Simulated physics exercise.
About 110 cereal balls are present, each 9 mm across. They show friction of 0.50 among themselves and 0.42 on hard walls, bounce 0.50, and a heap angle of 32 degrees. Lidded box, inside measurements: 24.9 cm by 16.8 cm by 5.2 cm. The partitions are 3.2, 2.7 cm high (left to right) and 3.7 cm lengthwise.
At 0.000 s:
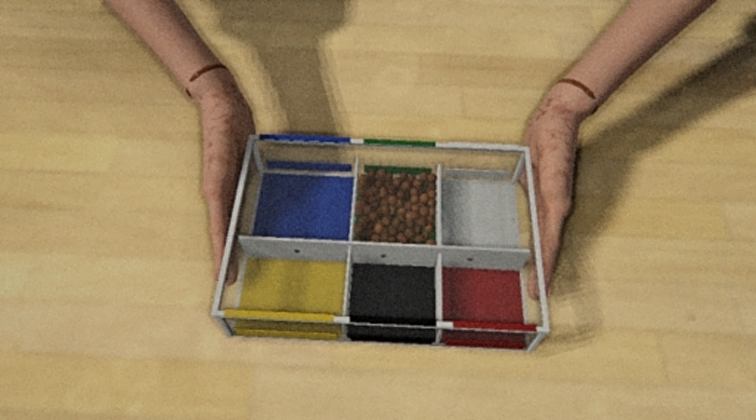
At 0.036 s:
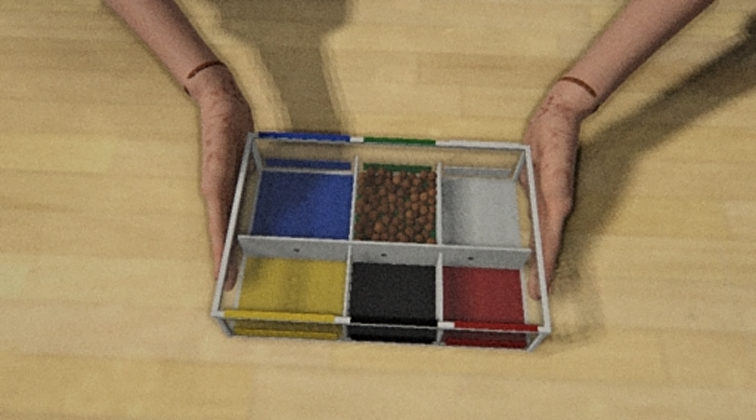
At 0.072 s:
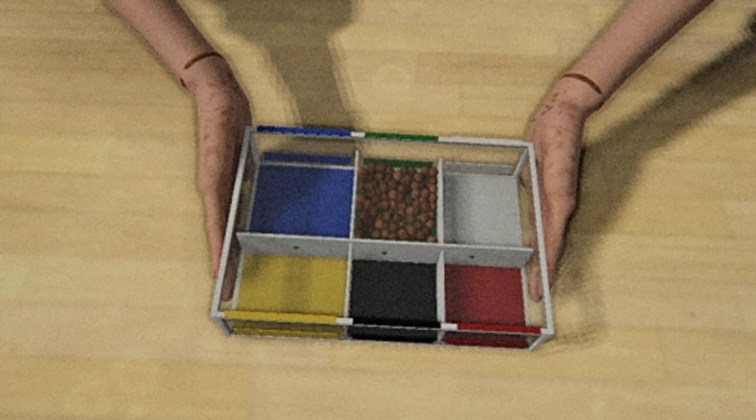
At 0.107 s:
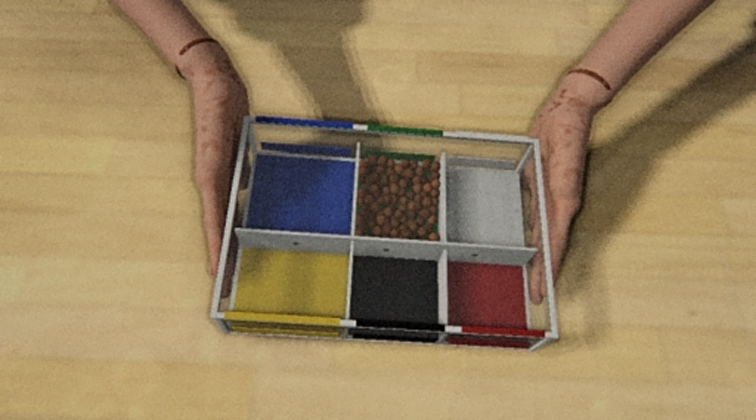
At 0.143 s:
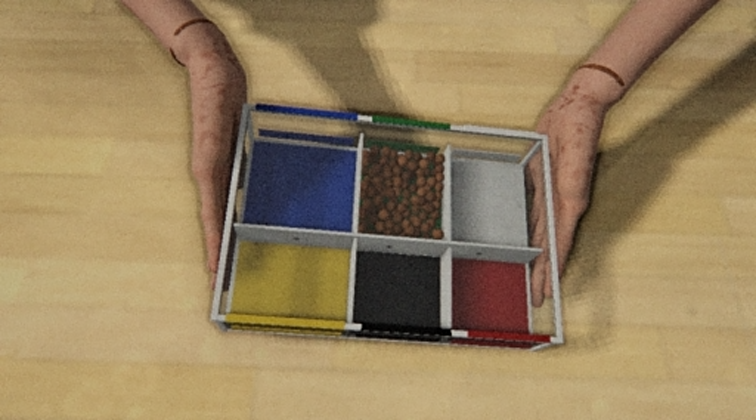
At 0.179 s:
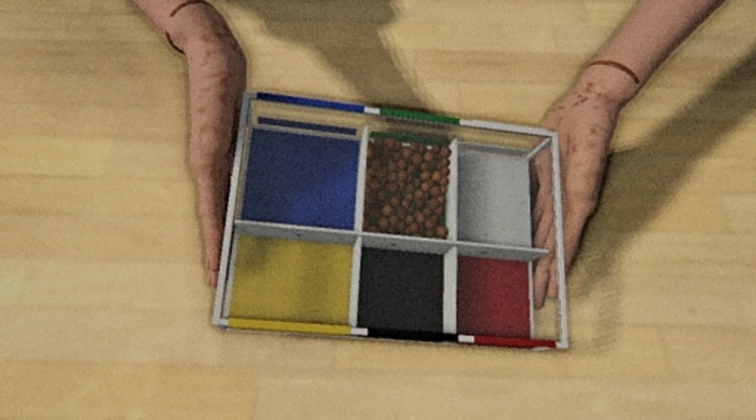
Two hands held a clear divided box with small brown balls in its green section, then gradually tilted it toward the front right, while the balls stayed within that section.
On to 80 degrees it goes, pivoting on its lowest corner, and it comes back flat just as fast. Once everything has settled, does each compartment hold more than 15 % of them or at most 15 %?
In order: Red: It'll probably finish past fifteen percent of the pieces, blue: It'll probably finish at or short of fifteen percent of the pieces, green: It'll probably finish past fifteen percent of the pieces, yellow: It'll probably finish at or short of fifteen percent of the pieces, white: It'll probably finish past fifteen percent of the pieces, black: It'll probably finish at or short of fifteen percent of the pieces.
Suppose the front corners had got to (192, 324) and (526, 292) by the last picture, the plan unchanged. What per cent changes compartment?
I'd say close to 50 in a hundred.
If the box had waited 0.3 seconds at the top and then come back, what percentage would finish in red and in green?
In per cent: Red 40; green 45.
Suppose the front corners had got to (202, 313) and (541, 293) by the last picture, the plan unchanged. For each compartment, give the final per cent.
So it works out as red at 0 percent, blue at 20 percent, green at 80 percent, yellow at 0 percent, white at 0 percent and black at 0 percent.
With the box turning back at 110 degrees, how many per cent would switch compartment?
I'd estimate around 80 per cent.
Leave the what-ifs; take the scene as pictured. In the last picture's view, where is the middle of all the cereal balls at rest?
Roughly (432, 255).
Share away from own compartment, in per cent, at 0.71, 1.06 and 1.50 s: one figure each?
Sequence: 15 / 50 / 50.
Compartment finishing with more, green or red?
That would be the green compartment.
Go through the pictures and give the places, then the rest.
The first frame shows box tilt 0 degrees, front corners at (218, 312) and (543, 328); green 100 %.
The second frame shows box tilt 1 degrees, front corners at (218, 312) and (545, 328).
The third frame shows box tilt 3 degrees, front corners at (218, 312) and (547, 330), lowest corner right front.
The fourth frame shows box tilt 7 degrees, front corners at (218, 313) and (551, 333), lowest corner right front.
The fifth frame shows box tilt 12 degrees, front corners at (218, 315) and (557, 338), lowest corner right front.
The sixth frame shows box tilt 17 degrees, front corners at (220, 319) and (562, 343), lowest corner right front; green 100 %. Its pace works out near 145 degrees a second.
After 0.71 s, tilt 79 degrees; red 5 %, green 85 %, white 10 %.
Then, at 1.06 s, tilt 34 degrees; red 30 %, green 50 %, white 20 %.
After 1.50 s, tilt 0 degrees; red 30 %, green 50 %, white 20 %.
At rest (1.9 s), red 30 %, blue 0 %, green 50 %, yellow 0 %, white 20 %, black 0 %.
